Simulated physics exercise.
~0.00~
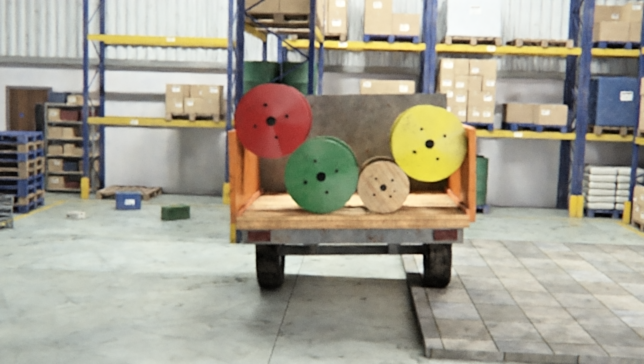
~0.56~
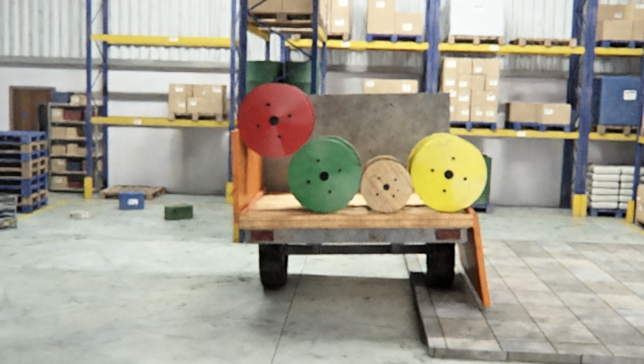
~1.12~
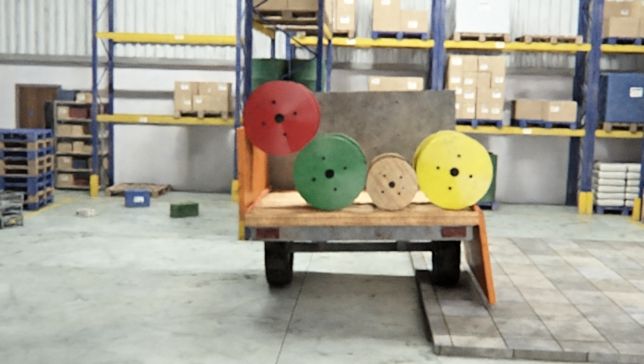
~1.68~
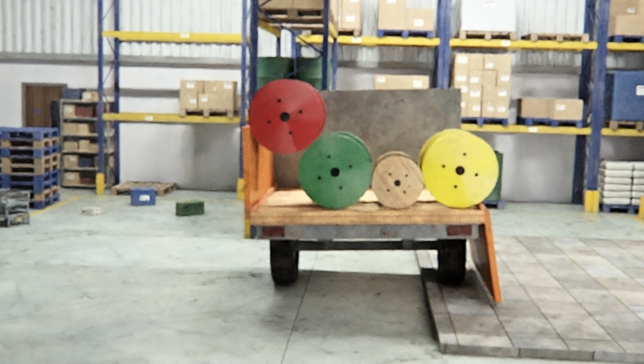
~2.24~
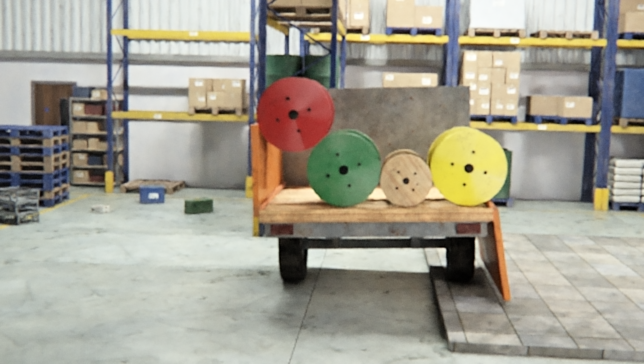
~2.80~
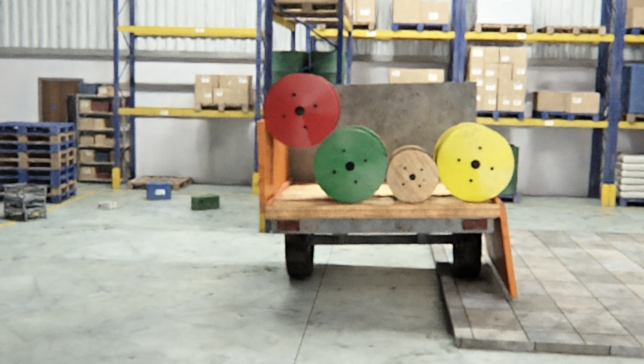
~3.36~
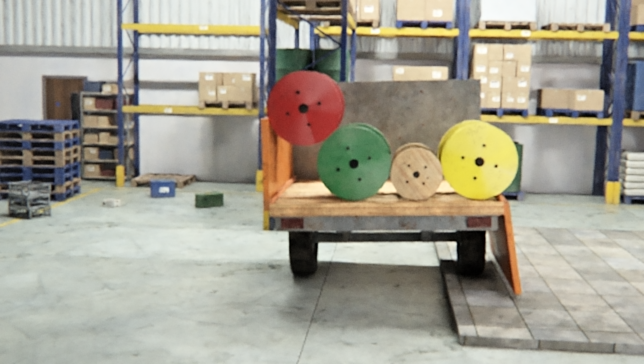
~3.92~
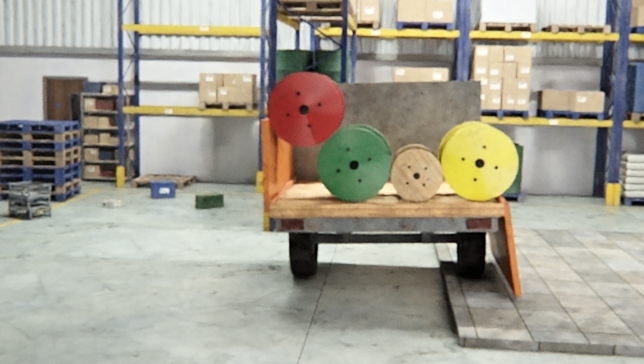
In a warehouse lined with tall racks of boxes, the back of a parked farm trailer faces us, carrying red, green, yellow and small tan cable reels. At first both side boards stand upright, with the red reel up at the left and the yellow one perched against the tan reel at the right. The right board drops open and hangs down beside the deck, and the yellow reel rolls right and down onto the deck. The view drifts slightly left while the reels stay put. At the end, all four remain aboard, the red one still raised beside the green.
